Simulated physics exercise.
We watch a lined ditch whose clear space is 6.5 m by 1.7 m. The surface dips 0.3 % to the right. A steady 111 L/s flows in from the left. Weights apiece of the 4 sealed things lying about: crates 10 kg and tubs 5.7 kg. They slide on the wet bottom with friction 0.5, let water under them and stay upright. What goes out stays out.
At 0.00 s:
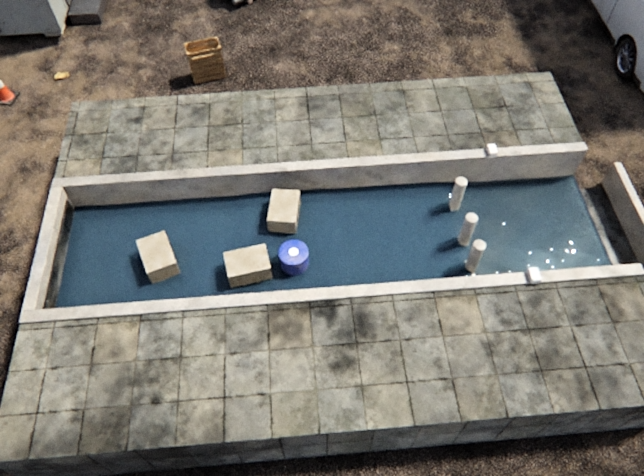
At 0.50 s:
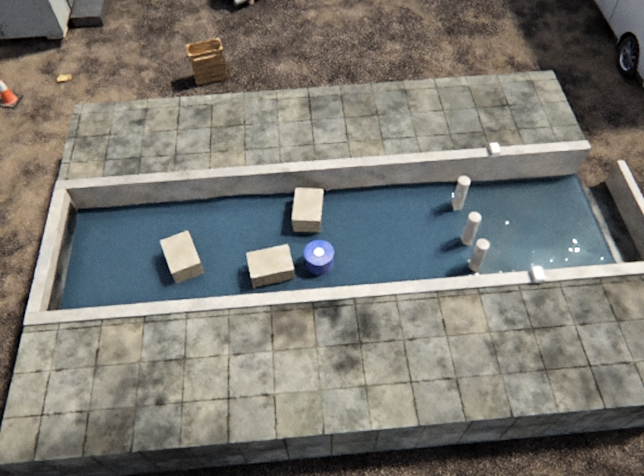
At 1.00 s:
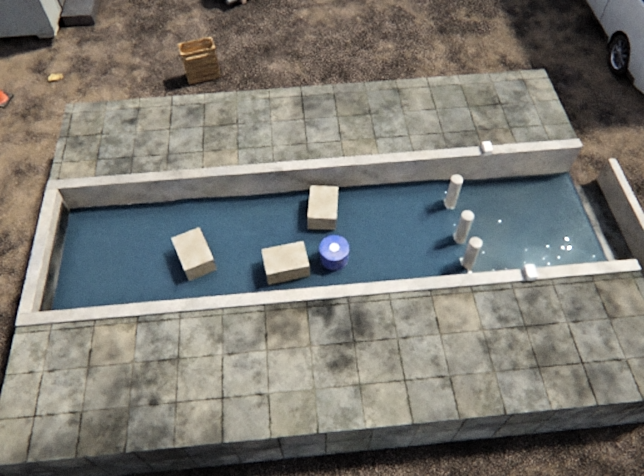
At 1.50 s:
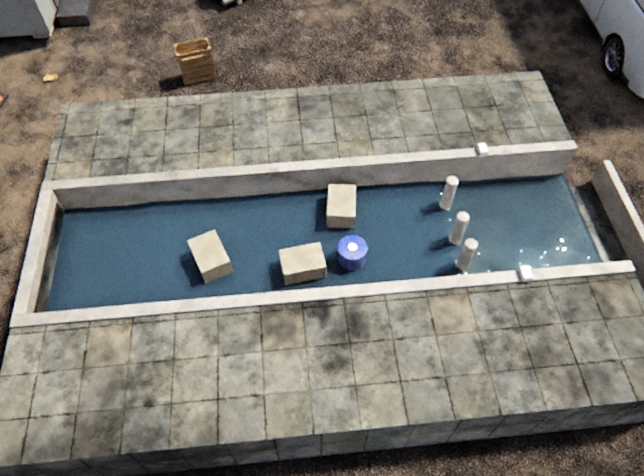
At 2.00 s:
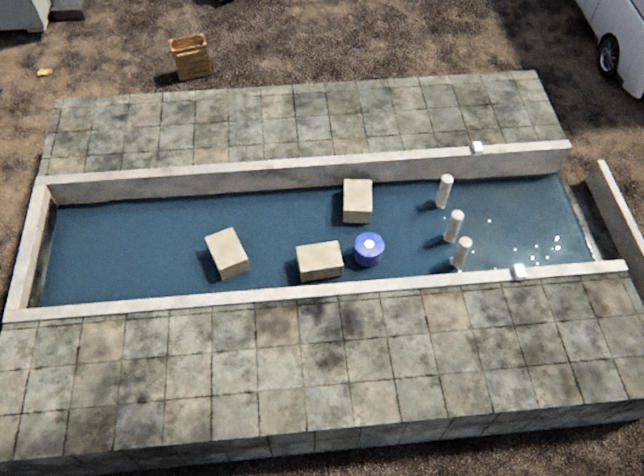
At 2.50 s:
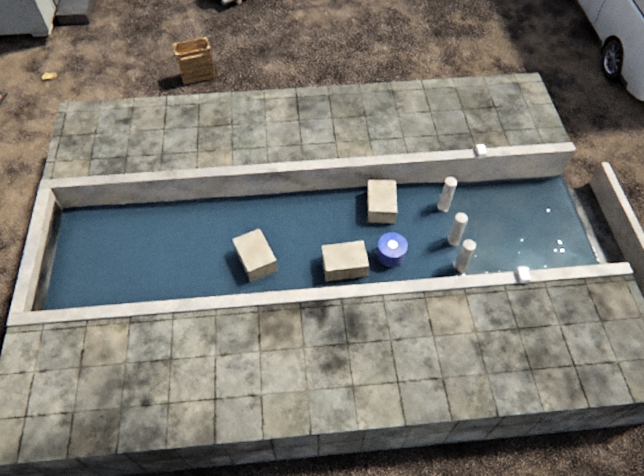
A long, lined ditch of blue water lay between stone slabs, and three pale crates and a round blue tub drifted steadily rightward together, drawing closer to three white posts standing in the water.
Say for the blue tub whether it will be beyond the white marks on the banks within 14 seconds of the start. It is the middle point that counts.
The blue tub stays short.
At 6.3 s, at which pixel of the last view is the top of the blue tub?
At about (448, 244).
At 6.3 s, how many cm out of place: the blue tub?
Roughly 200 cm by then.
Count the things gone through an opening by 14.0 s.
I count 0.
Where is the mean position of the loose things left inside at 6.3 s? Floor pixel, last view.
Around (420, 253).
After 3.5 s the blue tub is near (433, 242), 1.8 m from its start, afloat; 0 of 4 are over the mark; 4 afloat.
After 6.3 s the blue tub is near (448, 244), 2.0 m from its start, afloat; 0 of 4 are over the mark; 4 afloat.
After 10.0 s the blue tub is near (448, 244), 2.0 m from its start, afloat; 0 of 4 are over the mark; 4 afloat.
After 14.0 s the blue tub is near (448, 243), 2.0 m from its start, afloat; 0 of 4 are over the mark; 4 afloat.
